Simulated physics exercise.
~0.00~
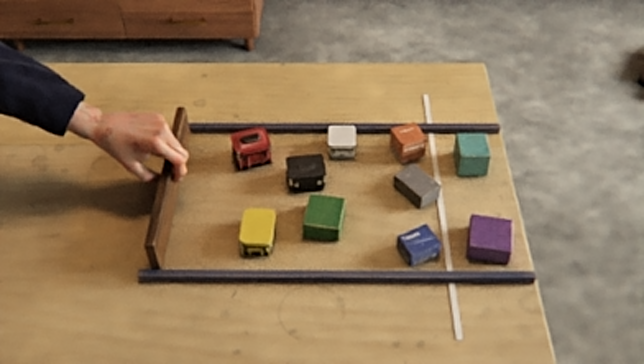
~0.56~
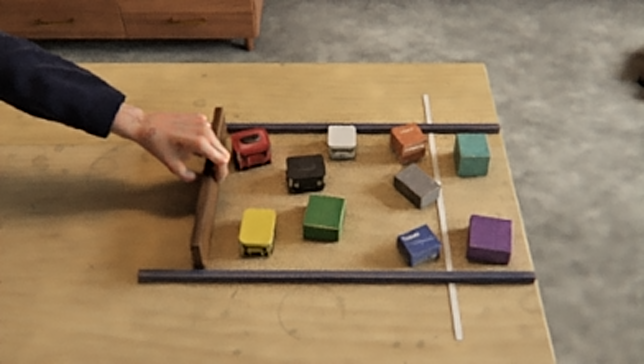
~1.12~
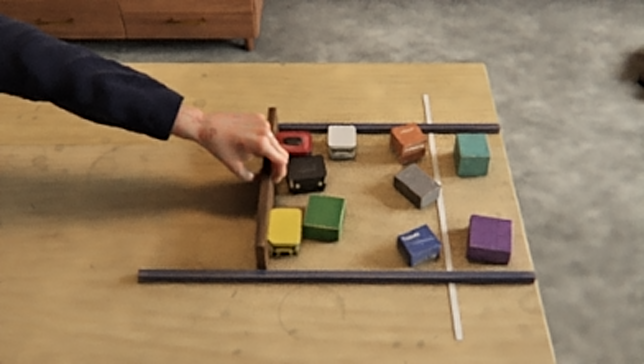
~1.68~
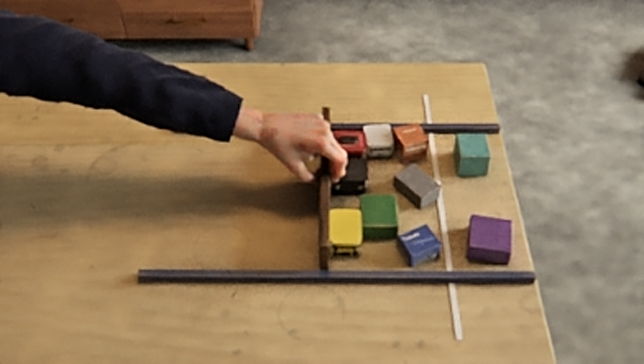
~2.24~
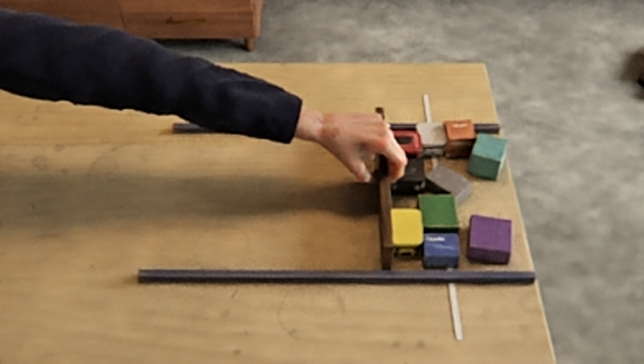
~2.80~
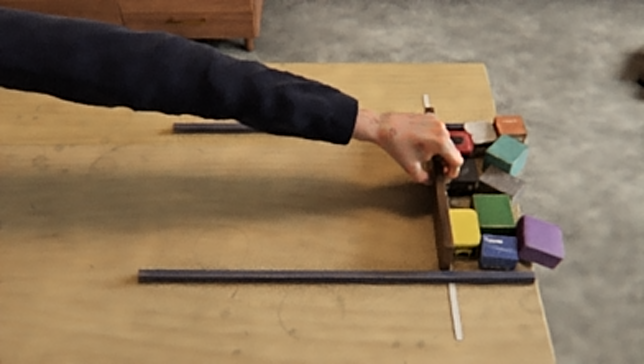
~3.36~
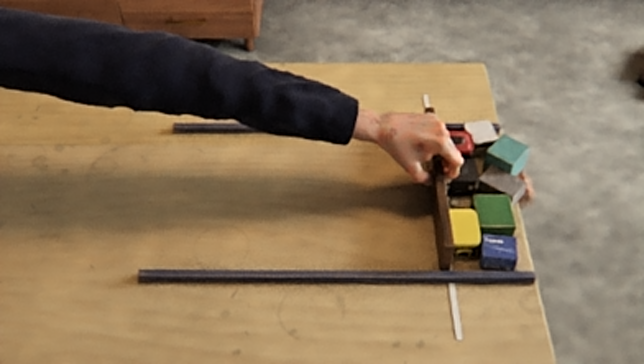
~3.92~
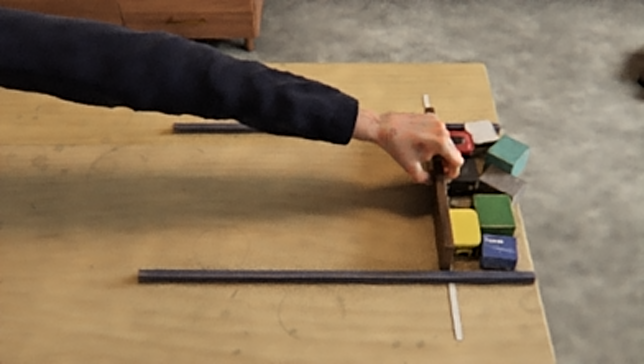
The clip shows a hand sliding an upright board rightward between two dark rails on a wooden table, gathering small colourful blocks and cases toward the edge. The board stops at the pale tape, and the purple block and orange box drop off while the others remain bunched there.
